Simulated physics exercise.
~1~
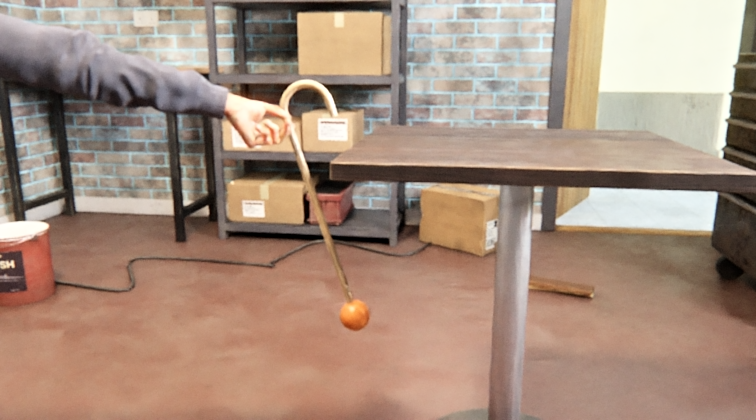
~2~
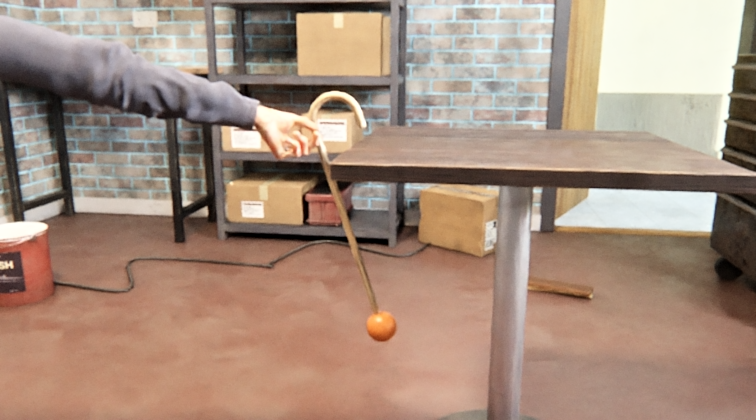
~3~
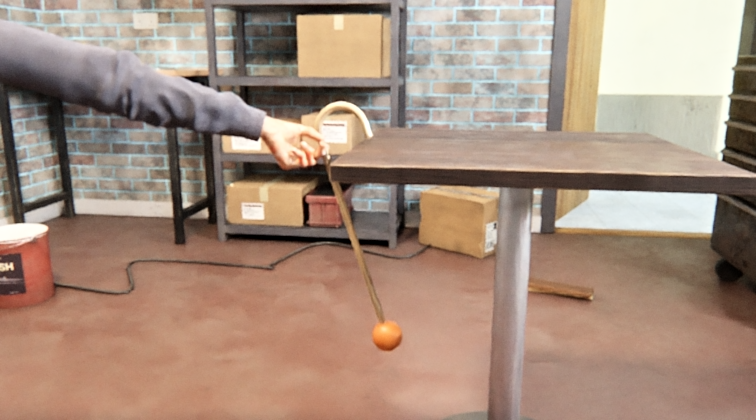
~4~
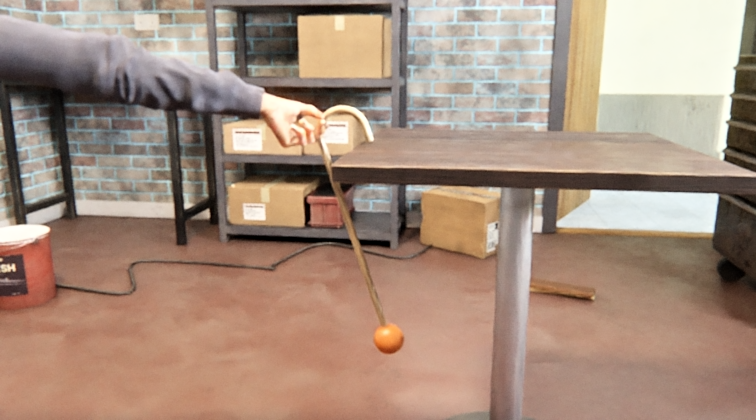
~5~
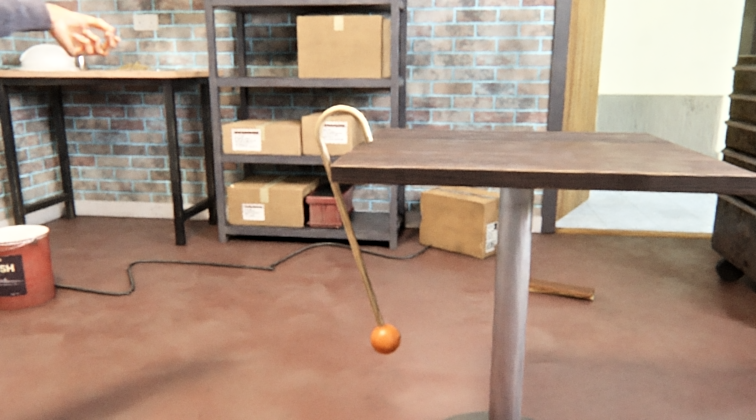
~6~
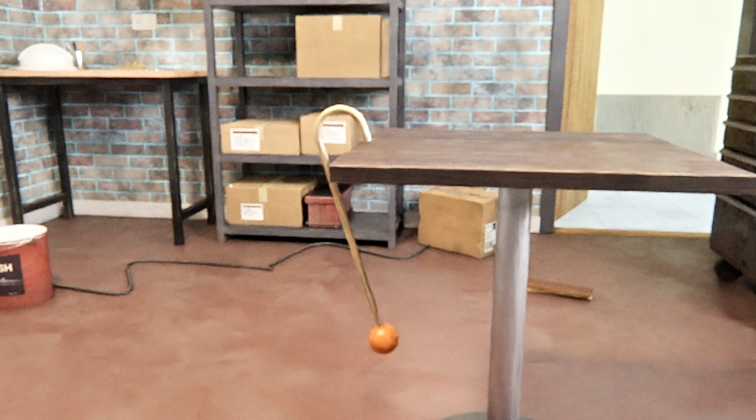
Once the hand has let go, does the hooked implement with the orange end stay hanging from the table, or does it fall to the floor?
It stays hanging from the table. Its crook remains hooked on the edge after the hand has gone, with the orange end still clear of the floor.
A long, thin implement with a curved crook at the top and a round orange end at the bottom dangles from a person's hand, left of a dark-topped table. The arm carries it to the right and slightly down, bringing the crook to the table's near left corner. The tip of the crook comes to rest on the tabletop, while the shaft slants down beneath the edge. The hand then lets go and draws back to the left, out of view. The implement stays hooked on the edge, its orange end hanging above the reddish floor almost without moving.
